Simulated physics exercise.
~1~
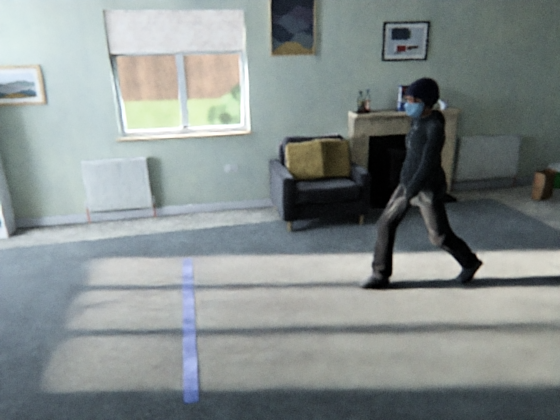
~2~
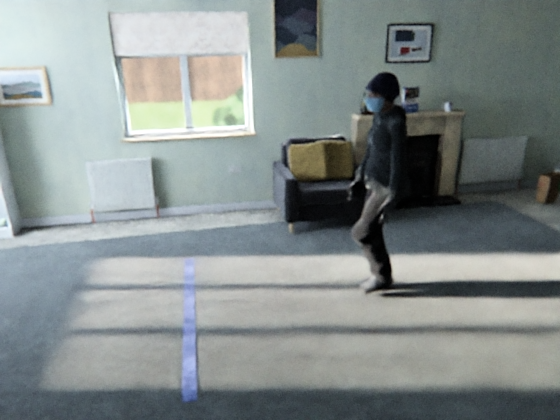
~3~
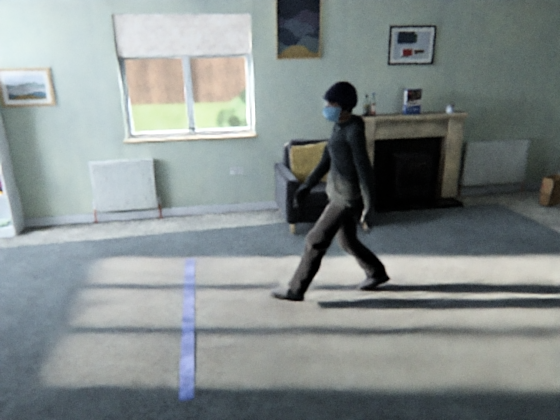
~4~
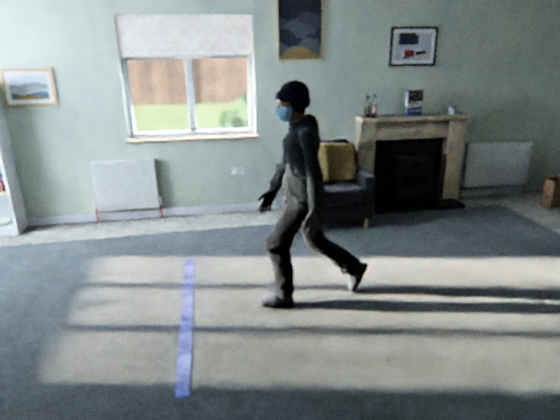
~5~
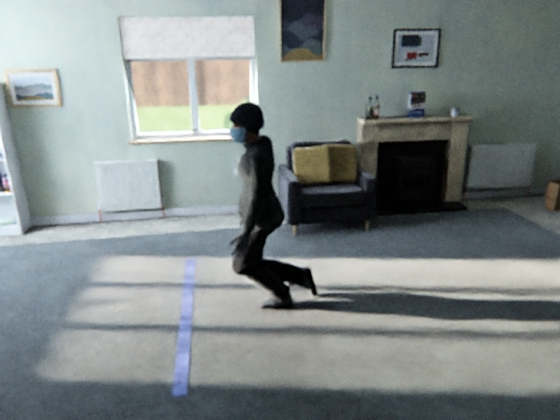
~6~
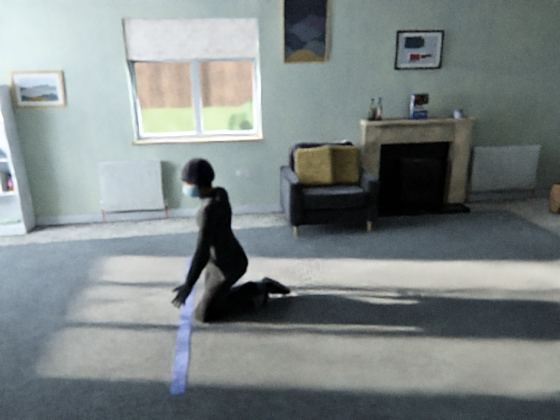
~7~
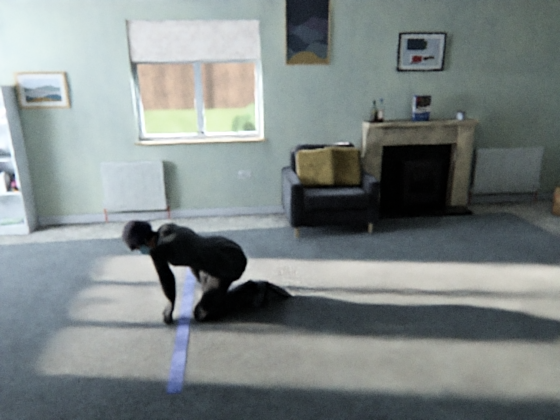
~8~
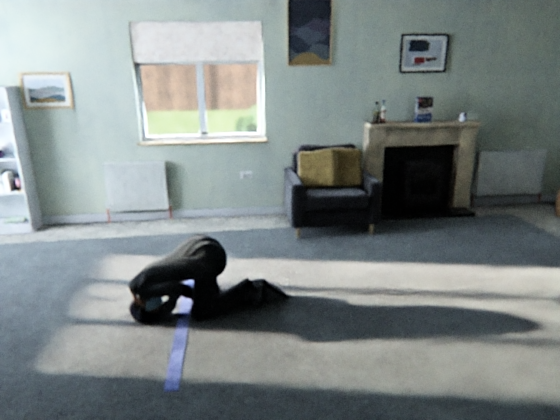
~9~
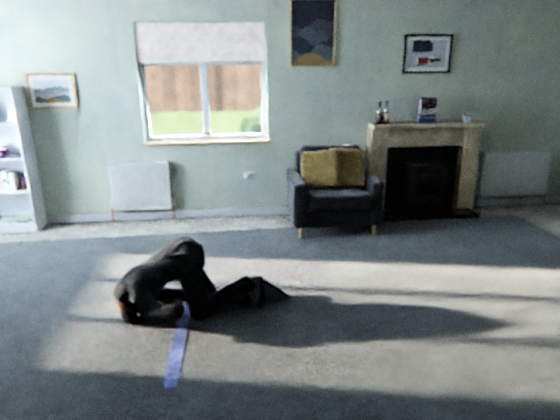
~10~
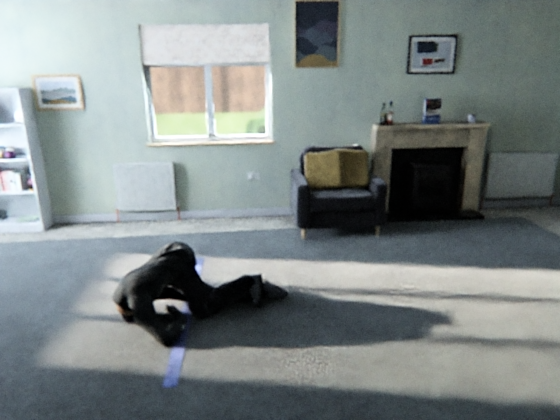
A person in dark clothes, a dark cap and a blue face mask walks leftward across a sunlit grey carpet towards a blue strip on the floor, passing a fireplace and an armchair with yellow cushions. Just short of the strip, the knees bend and the person sinks down to kneel. The body tips forward, and the hands reach down to the floor around the strip. The head and chest then lower beyond it, the back rounding. The person ends folded low on the carpet, head and chest across the strip, legs trailing to the right.
